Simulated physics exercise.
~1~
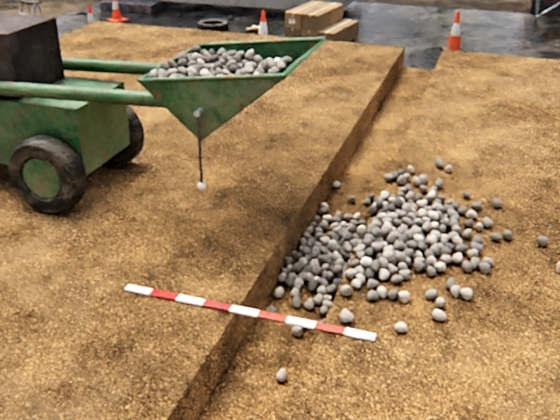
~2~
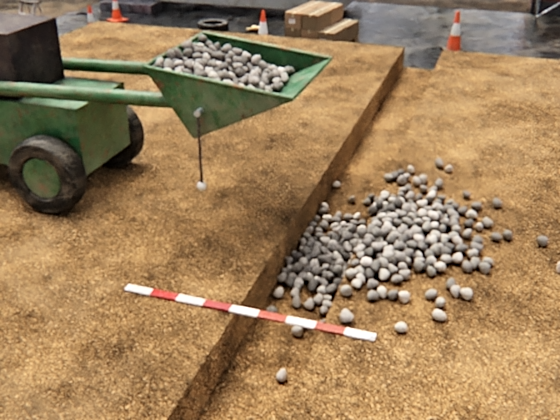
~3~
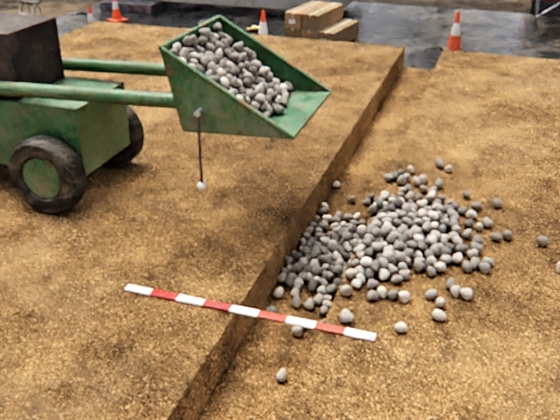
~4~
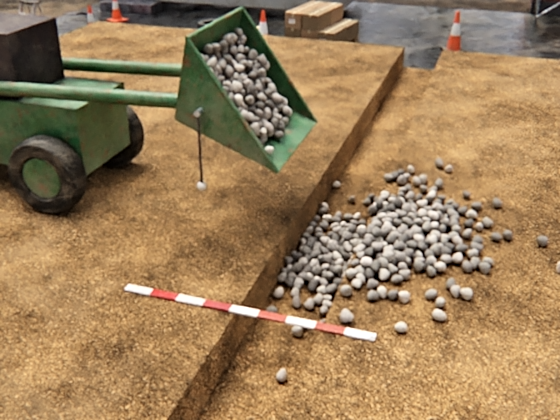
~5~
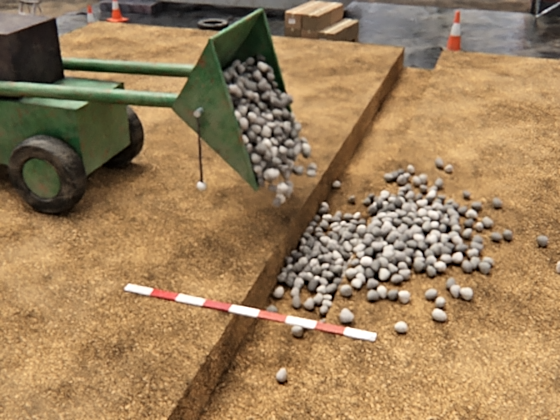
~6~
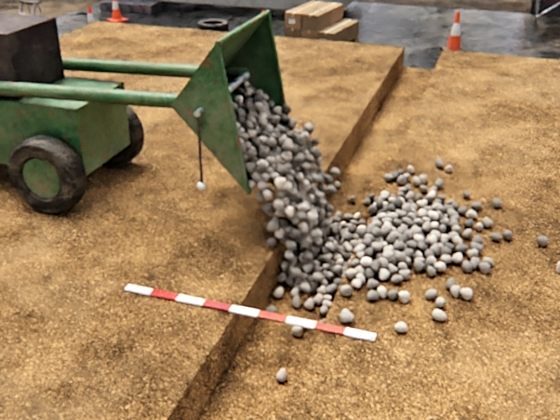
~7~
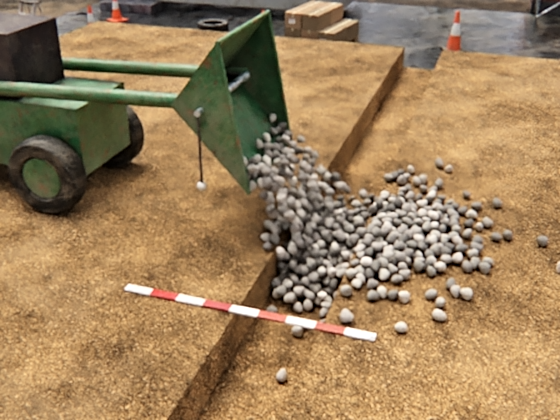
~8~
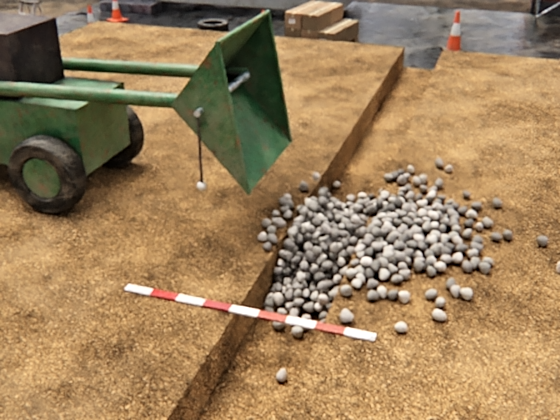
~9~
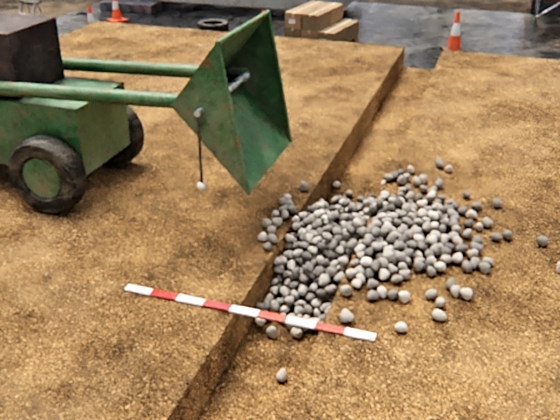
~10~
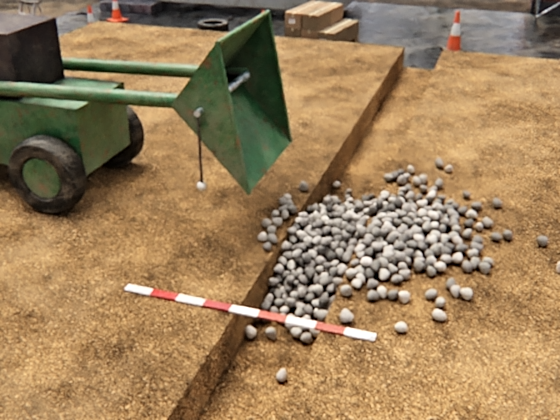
The video shows a green wheeled loader at left tipping its raised bucket of smooth grey stones forward and down until they pour over a sunken edge, joining an earlier pile beside a red and white staff, with the emptied bucket staying tilted as the last stones settle.
